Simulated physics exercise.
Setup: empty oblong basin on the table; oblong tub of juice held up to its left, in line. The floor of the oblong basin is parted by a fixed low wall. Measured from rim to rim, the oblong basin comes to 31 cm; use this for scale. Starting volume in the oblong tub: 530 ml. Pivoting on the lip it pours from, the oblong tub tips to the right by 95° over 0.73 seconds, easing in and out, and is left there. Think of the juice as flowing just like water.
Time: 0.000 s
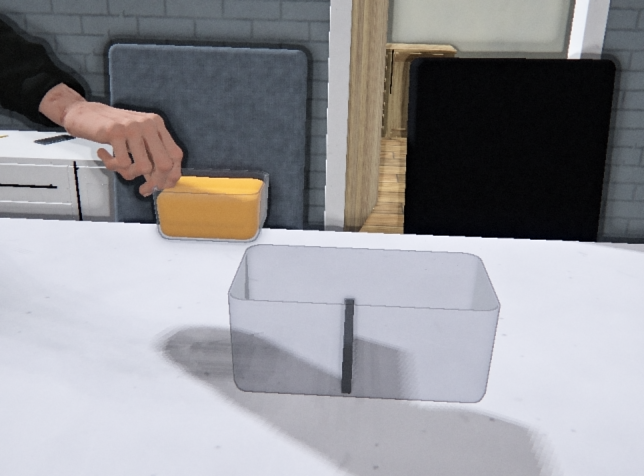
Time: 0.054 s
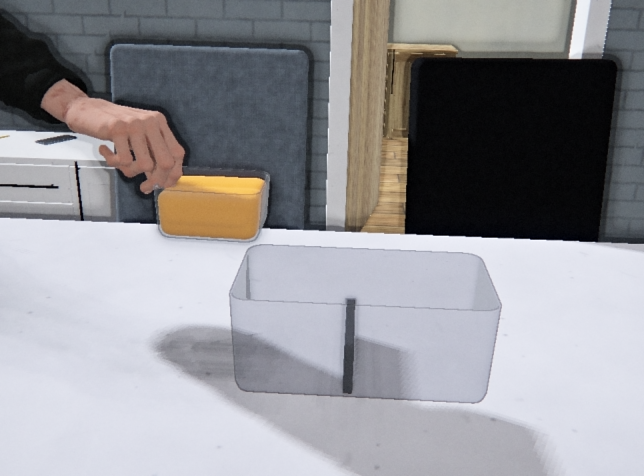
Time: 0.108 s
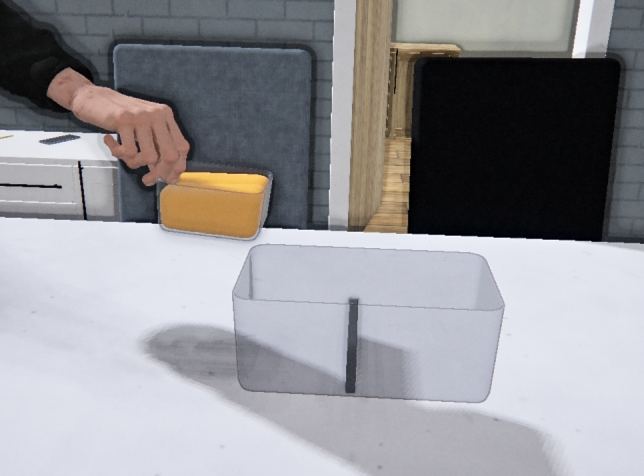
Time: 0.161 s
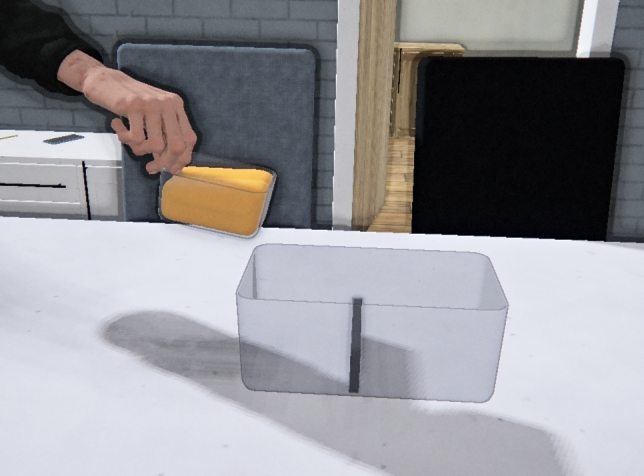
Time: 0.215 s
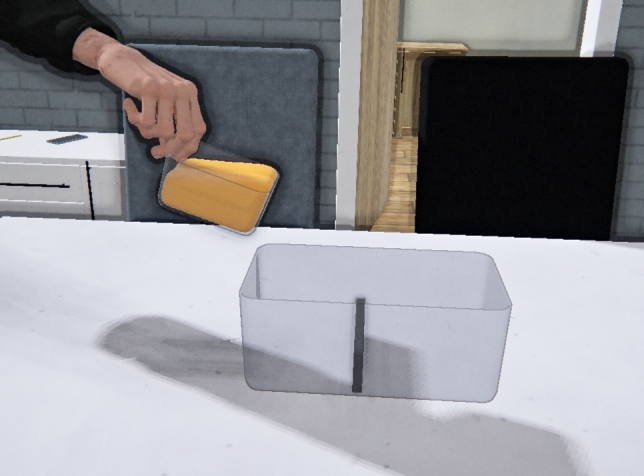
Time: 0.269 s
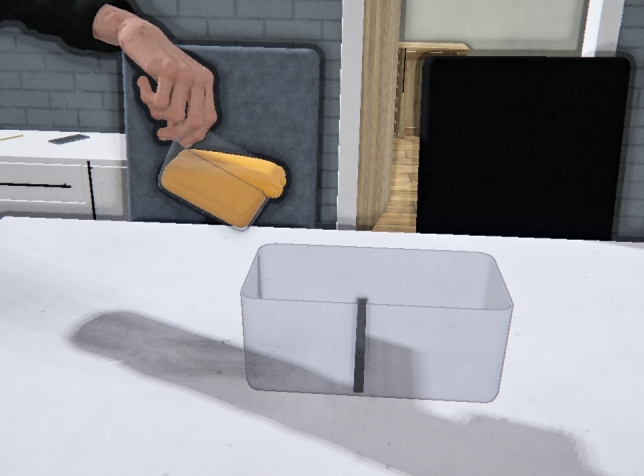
On a white tabletop, a hand tilting a clear tub of orange juice rightward, an empty clear oblong basin standing nearby.
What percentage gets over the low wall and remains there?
57 %.
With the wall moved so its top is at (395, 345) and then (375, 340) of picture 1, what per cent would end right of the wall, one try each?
Respectively 15 and 20 %.
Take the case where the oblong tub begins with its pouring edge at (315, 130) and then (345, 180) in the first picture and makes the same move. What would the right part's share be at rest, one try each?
85 then 90 %.
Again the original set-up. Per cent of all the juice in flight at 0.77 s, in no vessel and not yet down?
Some 9 % is up in the air.
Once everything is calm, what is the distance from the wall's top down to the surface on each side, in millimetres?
About 38 mm on the left, about 38 mm on the right.
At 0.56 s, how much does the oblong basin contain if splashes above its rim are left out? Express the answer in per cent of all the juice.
I'd put it near 20 percent.
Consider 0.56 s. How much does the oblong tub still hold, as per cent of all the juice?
30 %.
By 0.56 s the tilt is 82° and 29 per cent is still to pour, 19 is left of the wall and 0 right of it.
By 0.77 s the tilt is 95° and 5 per cent is still to pour, 29 is left of the wall and 57 right of it.
By 0.99 s the tilt is 95° and 1 per cent is still to pour, 39 is left of the wall and 57 right of it.
By 1.23 s the tilt is 95° and 0 per cent is still to pour, 42 is left of the wall and 57 right of it.
At rest 42 per cent lies left of the wall, 57 right of it and 2 outside.
